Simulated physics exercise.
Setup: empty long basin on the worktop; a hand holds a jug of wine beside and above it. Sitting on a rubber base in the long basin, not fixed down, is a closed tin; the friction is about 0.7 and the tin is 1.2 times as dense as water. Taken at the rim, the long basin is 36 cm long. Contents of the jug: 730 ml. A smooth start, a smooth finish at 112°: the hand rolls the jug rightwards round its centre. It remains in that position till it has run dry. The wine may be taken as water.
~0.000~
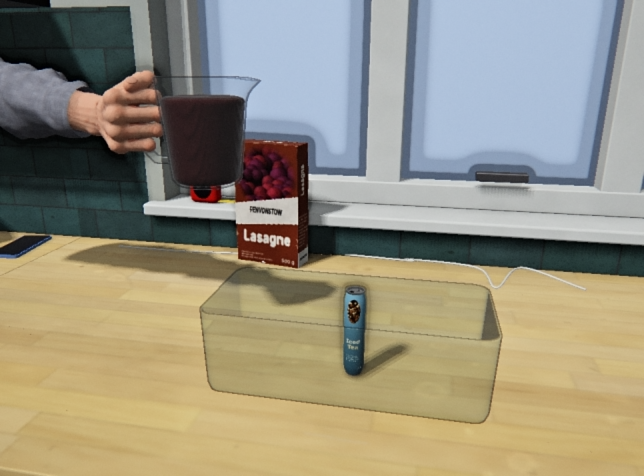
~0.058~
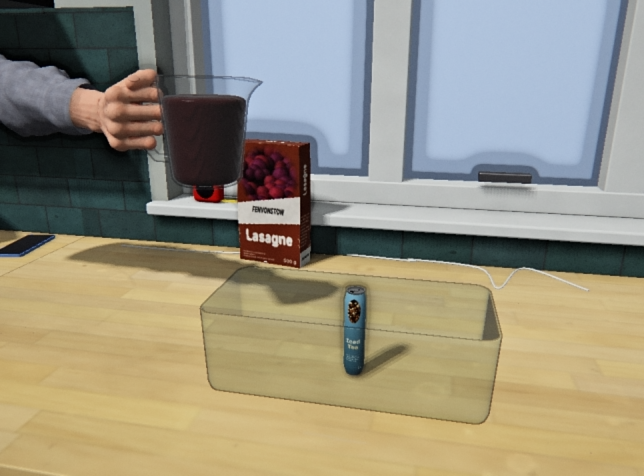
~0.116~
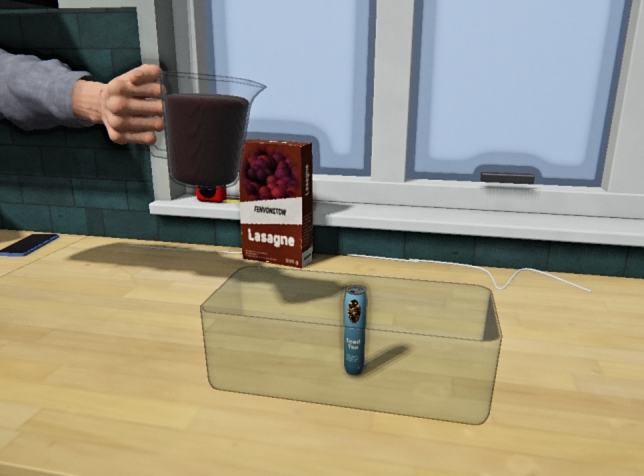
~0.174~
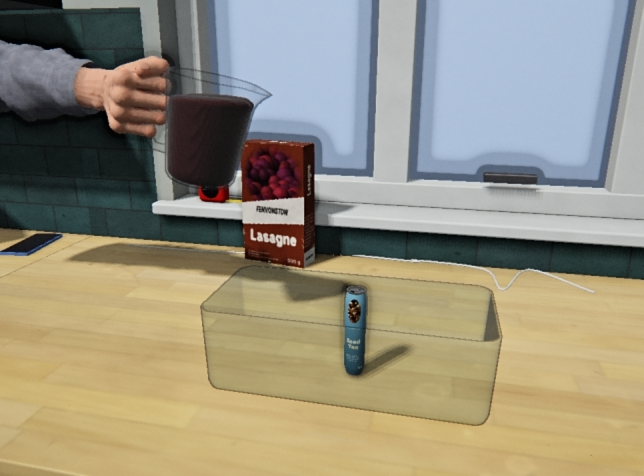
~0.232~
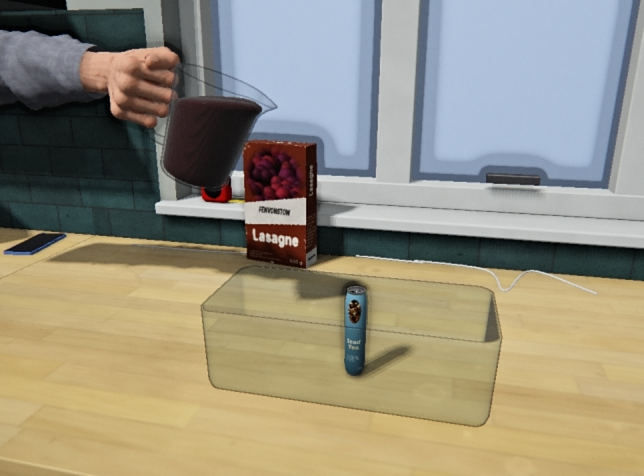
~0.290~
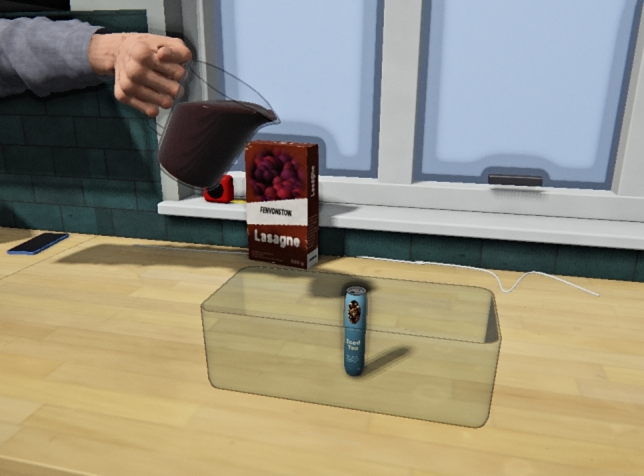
A pale wooden worktop runs beneath a white-framed window and dark green tiles, seen from slightly above by a still camera. An empty, clear yellowish basin holds an upright blue tin, with a dark red lasagne box behind it and a phone at far left. At upper left, a grey-sleeved hand holds a clear jug of dark wine, barely moving it before tilting it steadily rightwards.
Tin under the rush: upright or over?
It fails to stay erect.
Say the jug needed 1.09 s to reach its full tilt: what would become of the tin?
The tin tips over.
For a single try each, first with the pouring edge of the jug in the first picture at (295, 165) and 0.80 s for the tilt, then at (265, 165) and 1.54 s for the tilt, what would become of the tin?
Trial 1 - tin tips; trial 2 - tin stays standing.
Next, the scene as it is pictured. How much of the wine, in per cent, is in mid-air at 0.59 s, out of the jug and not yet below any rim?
About 32 per cent.
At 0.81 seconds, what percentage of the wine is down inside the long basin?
I'd say roughly 68 in a hundred of it.
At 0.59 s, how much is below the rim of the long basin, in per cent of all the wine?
Around 12 percent.
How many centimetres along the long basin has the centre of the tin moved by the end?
Shift of tin centre: Approx. 10.0 cm.
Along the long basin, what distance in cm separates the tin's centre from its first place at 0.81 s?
Close to 4 cm.
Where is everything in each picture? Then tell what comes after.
It leans 0°; its right rim is at (260, 80); the wine meets the walls at (167, 97) and (245, 99); the long basin's rim runs from (220, 288) to (495, 312); the tin's top is at (355, 294), in the first frame.
It leans 1°; its right rim is at (262, 81); the wine meets the walls at (168, 96) and (246, 99), in the second frame.
It leans 6°; its right rim is at (266, 86); the wine meets the walls at (172, 96) and (248, 100), in the third frame.
It leans 13°; its right rim is at (272, 95); the wine meets the walls at (176, 98) and (255, 102), in the fourth frame.
It leans 22°; its right rim is at (277, 107); the wine meets the walls at (178, 104) and (264, 106), in the fifth frame.
It leans 33°; its right rim is at (280, 123); the wine meets the walls at (176, 117) and (275, 113), in the sixth frame.
By 0.59 s the tilt is 94° and 56 per cent is still to pour; the tin stands where it began.
By 0.81 s the tilt is 112° and 9 per cent is still to pour; the tin leans 23°.
By 1.05 s the tilt is 112° and 0 per cent is still to pour; the tin lies on its side.
By 1.30 s the tilt is 112° and 0 per cent is still to pour; the tin lies on its side.
At rest the tin lies on its side.
